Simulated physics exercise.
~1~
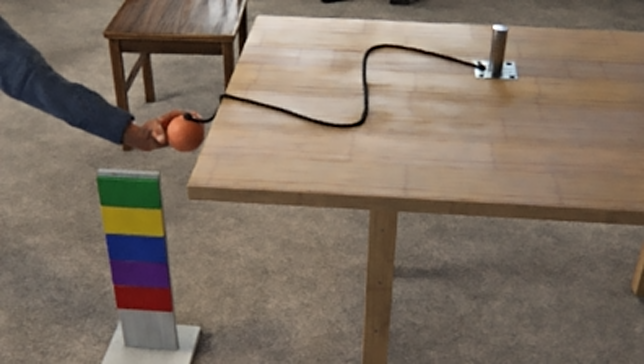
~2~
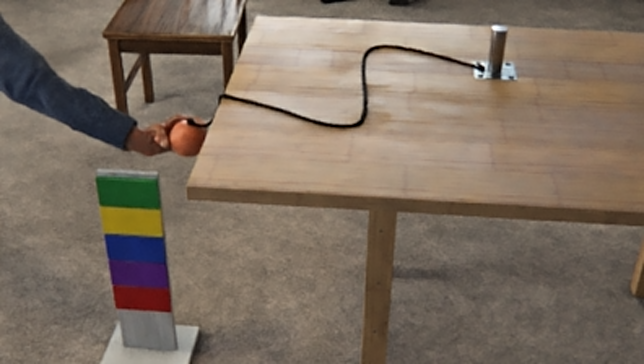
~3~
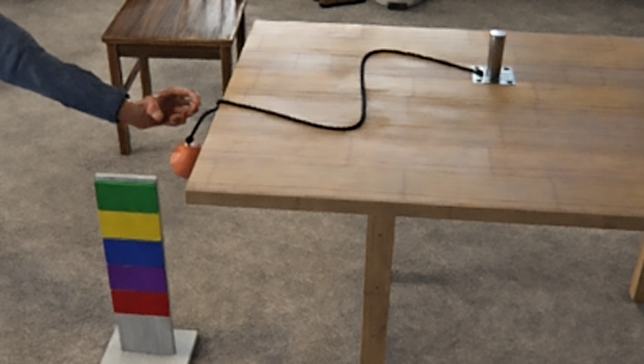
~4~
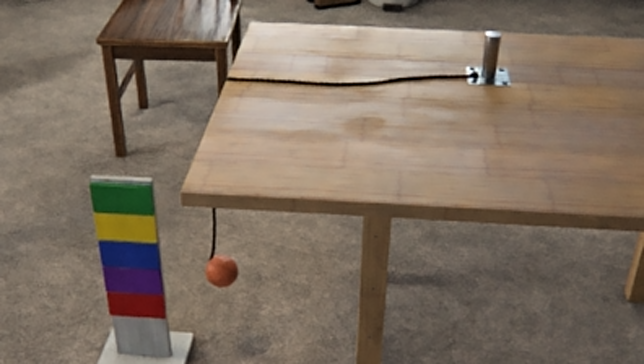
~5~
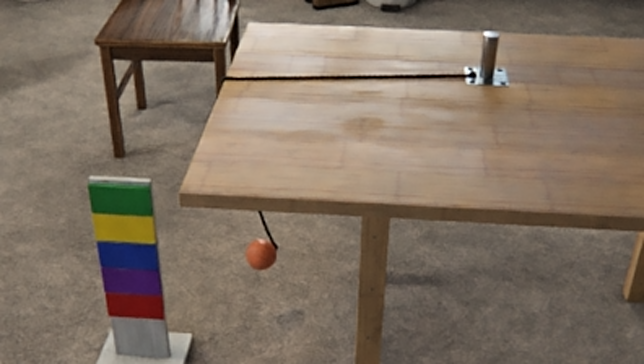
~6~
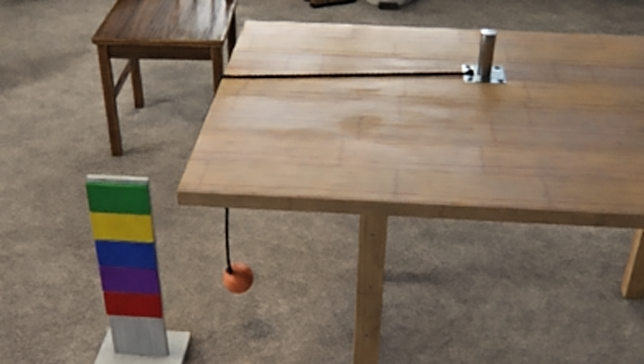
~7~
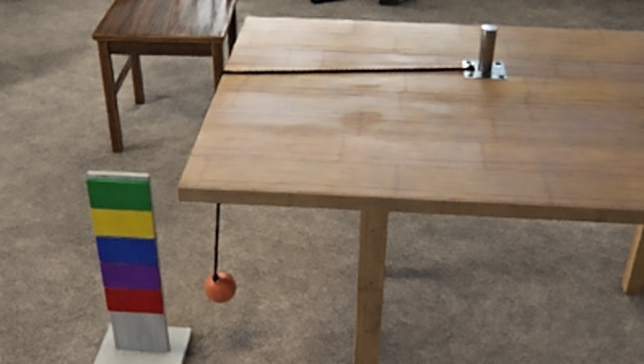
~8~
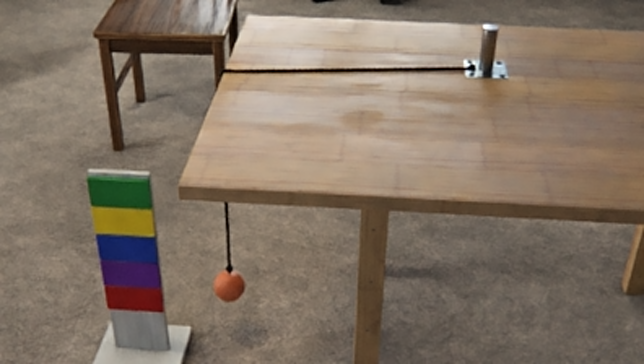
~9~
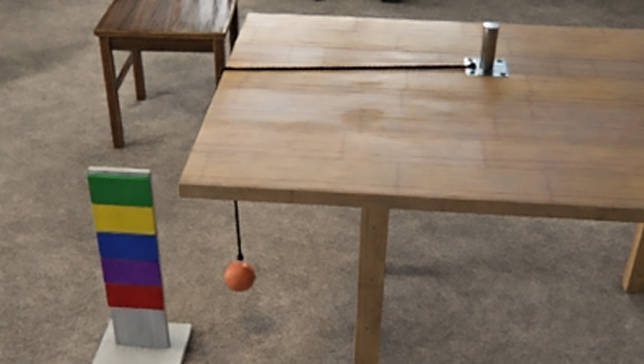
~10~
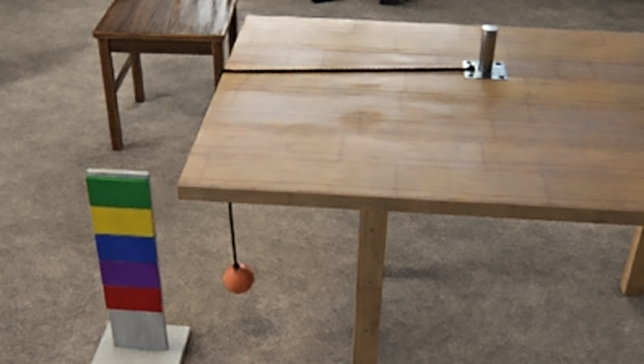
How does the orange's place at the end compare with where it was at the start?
At the start it is held in a hand by the left edge of the tabletop. At the end it hangs on its cord lower down and a little further right, below the table edge and level with the red band.
